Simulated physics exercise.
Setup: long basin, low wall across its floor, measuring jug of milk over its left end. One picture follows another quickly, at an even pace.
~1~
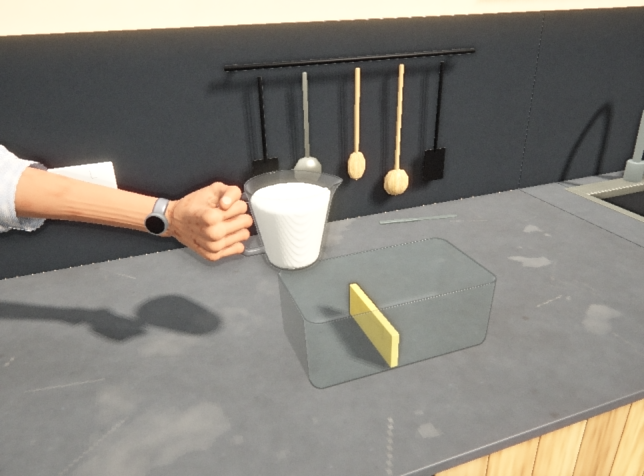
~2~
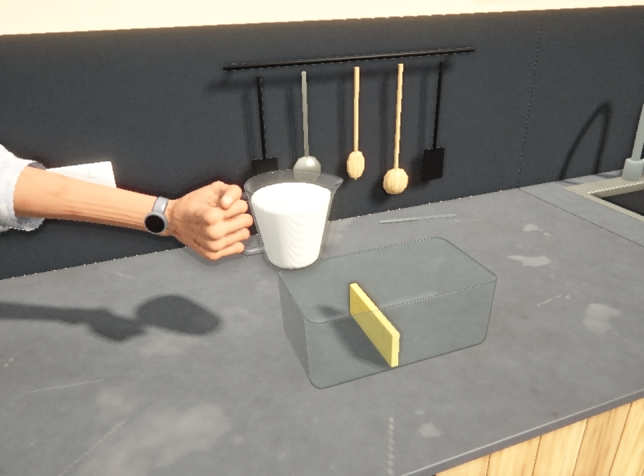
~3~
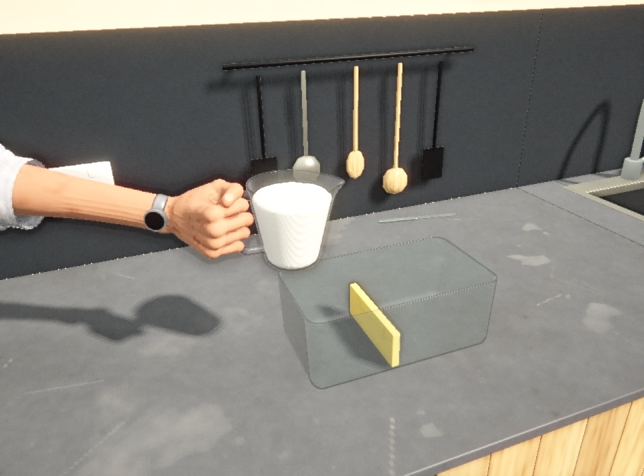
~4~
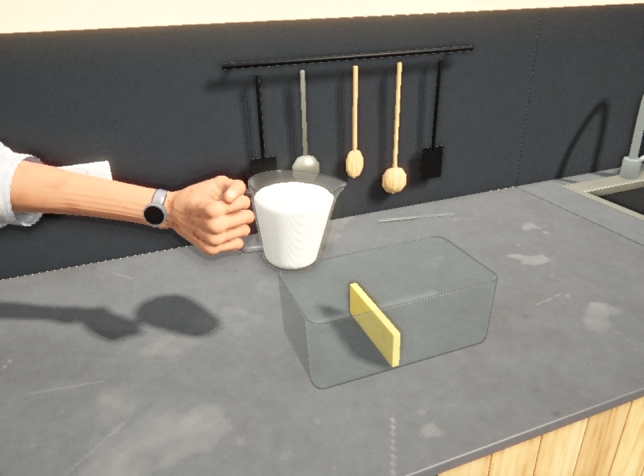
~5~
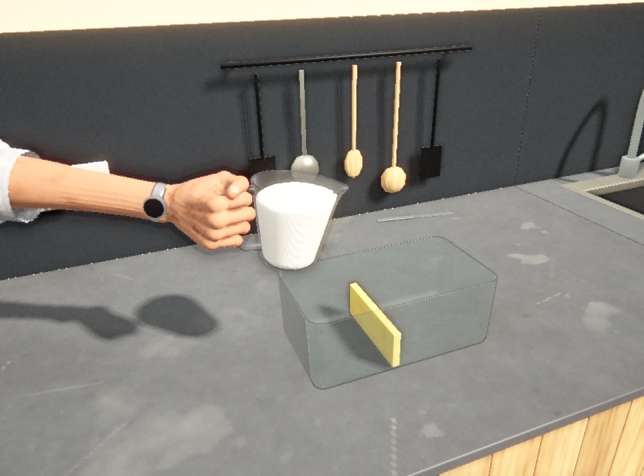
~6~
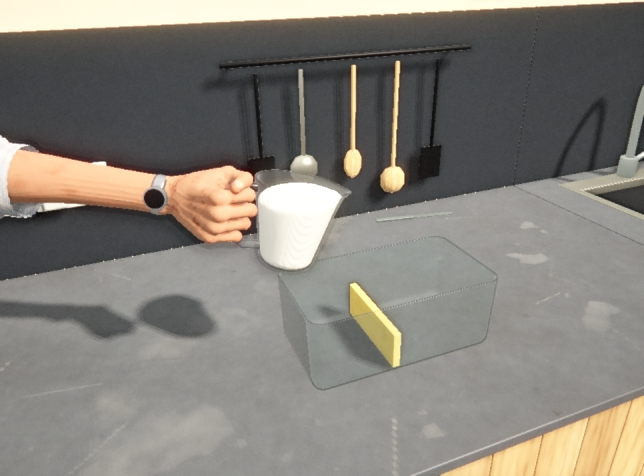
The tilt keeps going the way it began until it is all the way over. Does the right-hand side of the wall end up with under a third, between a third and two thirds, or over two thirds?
The share right of the wall is the middle band, one third to two thirds.
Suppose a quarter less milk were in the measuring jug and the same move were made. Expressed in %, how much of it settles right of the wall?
About 25 in a hundred.
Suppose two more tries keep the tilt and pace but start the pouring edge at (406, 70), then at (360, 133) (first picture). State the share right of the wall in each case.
You'd see around 80 per cent, and then around 85 per cent.
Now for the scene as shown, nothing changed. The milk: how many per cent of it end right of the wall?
Around 40 percent.
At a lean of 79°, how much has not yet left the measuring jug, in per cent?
Near 60 percent is still in there.
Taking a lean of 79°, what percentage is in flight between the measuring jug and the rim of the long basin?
20 per cent.
A moment on, the tilt is 79° and 61 per cent is still to pour, 1 is left of the wall and 17 right of it.
Next, the tilt is 114° and 5 per cent is still to pour, 50 is left of the wall and 40 right of it.
Then the tilt is 117° and 0 per cent is still to pour, 58 is left of the wall and 41 right of it.
Later the tilt is 117° and 0 per cent is still to pour, 58 is left of the wall and 41 right of it.
Finally, 58 per cent lies left of the wall, 41 right of it and 1 outside.
